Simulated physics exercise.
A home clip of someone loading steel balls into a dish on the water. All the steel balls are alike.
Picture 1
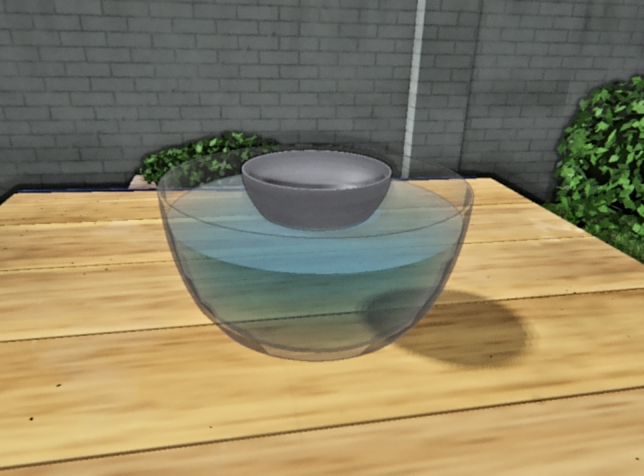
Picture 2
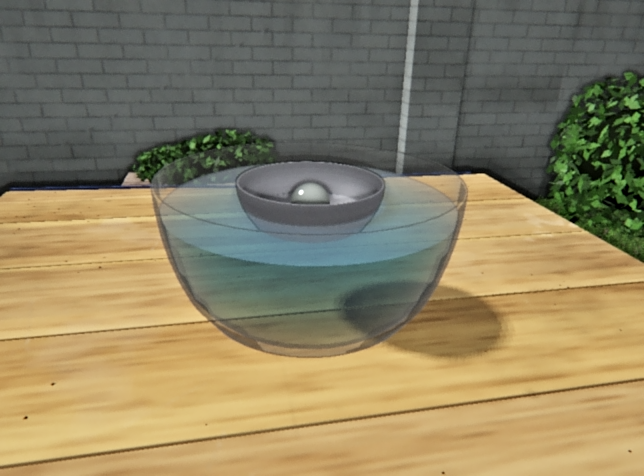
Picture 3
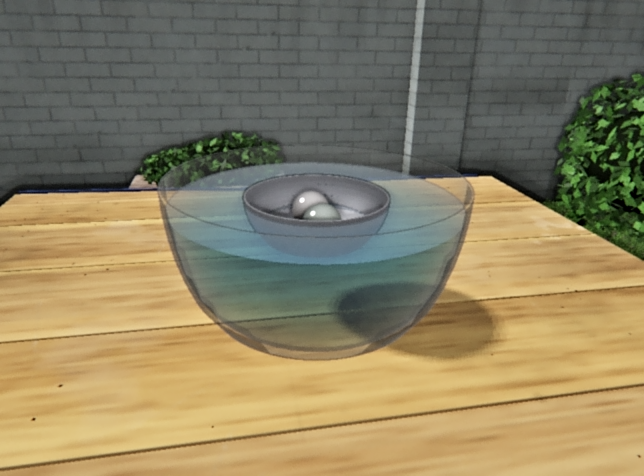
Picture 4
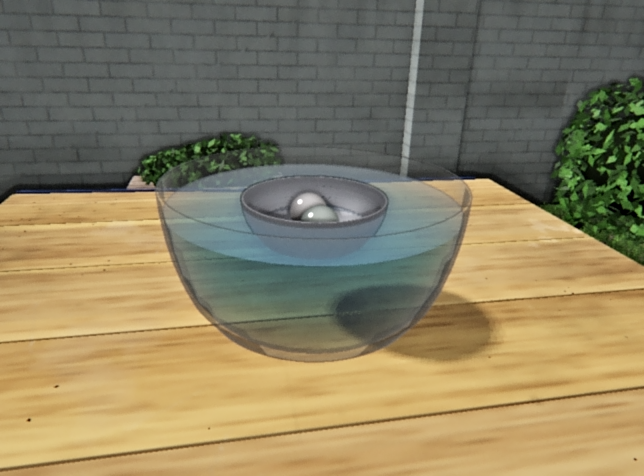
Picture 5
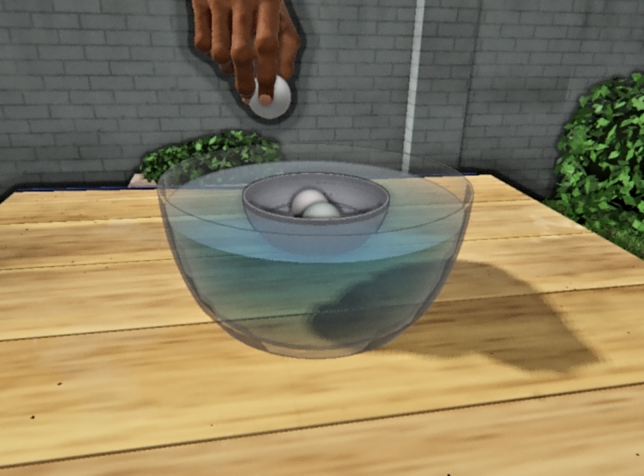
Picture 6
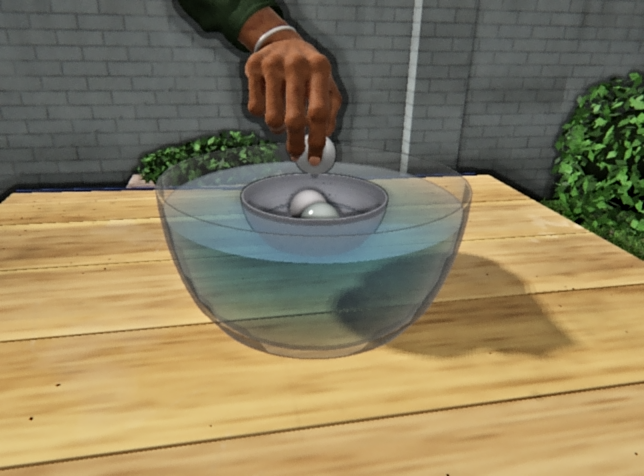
A hand brought another steel ball down over a small grey dish floating in a clear bowl of water, after the empty dish had taken on balls and settled lower in the water.
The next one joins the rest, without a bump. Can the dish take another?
With one more the dish floods and sinks.
Shortly, the steel ball is in and the dish dips.
Then, water pours in over its edge.
At the finish, the dish lies on the bottom with its load.
